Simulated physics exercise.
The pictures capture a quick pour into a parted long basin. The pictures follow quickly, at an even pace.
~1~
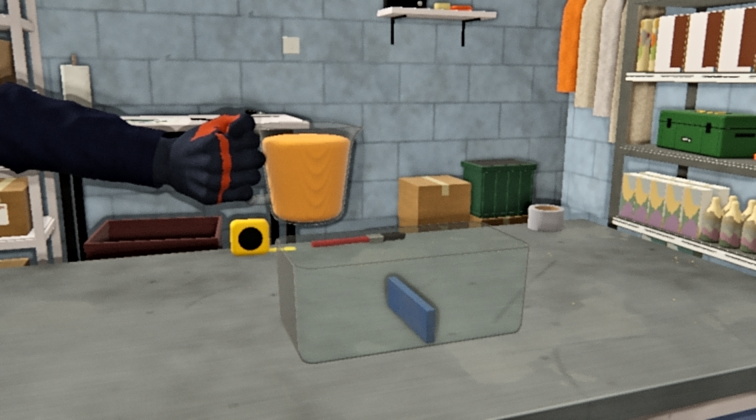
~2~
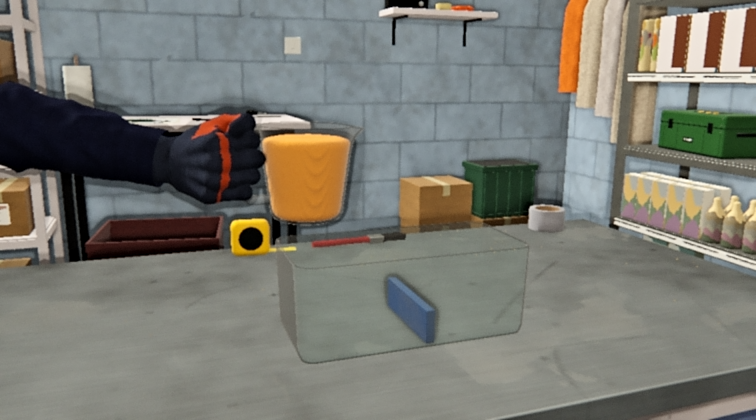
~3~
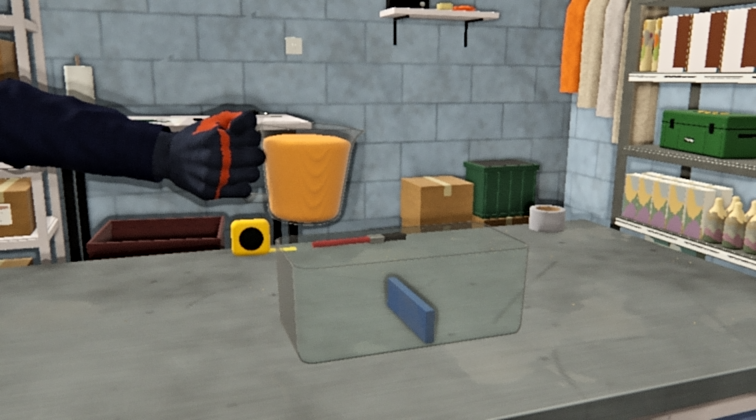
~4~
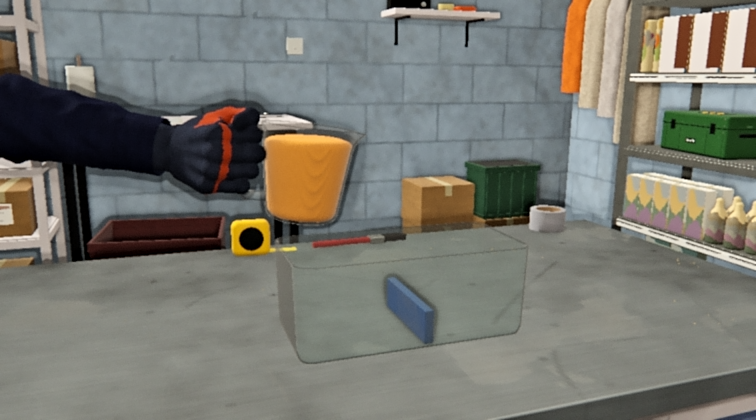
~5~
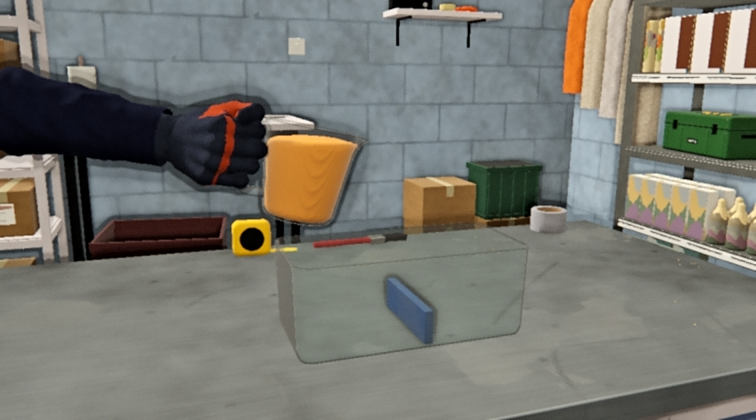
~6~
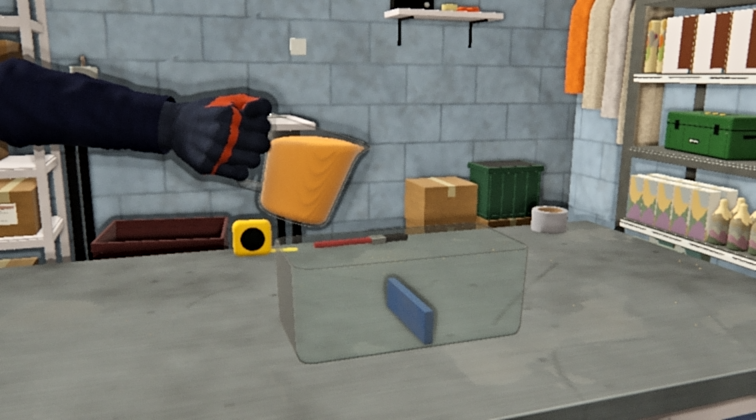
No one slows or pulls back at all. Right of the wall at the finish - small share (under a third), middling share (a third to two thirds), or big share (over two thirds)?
Small.
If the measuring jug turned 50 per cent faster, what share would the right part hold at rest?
Somewhere near 15 percent.
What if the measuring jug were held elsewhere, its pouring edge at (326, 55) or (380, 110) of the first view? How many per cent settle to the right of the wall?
It comes to 5 % the first time and 60 % the second.
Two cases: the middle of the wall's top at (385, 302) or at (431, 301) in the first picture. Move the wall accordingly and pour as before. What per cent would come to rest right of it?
About 70 per cent, then about 10 per cent.
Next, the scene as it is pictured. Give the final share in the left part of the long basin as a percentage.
I'd put it near 75 per cent.
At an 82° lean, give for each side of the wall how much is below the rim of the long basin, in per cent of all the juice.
The left part holds 10 percent and the right part 10 percent.
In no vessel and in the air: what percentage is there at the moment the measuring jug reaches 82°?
About 20 per cent.
A moment on, the measuring jug is tipped on its side and 62 per cent is still to pour, 9 is left of the wall and 9 right of it.
Next, the measuring jug is tipped right over and 9 per cent is still to pour, 64 is left of the wall and 21 right of it.
Then the measuring jug is tipped right over and 0 per cent is still to pour, 77 is left of the wall and 22 right of it.
Later the measuring jug is tipped right over and 0 per cent is still to pour, 77 is left of the wall and 22 right of it.
In the end 77 per cent lies left of the wall, 22 right of it and 1 outside.
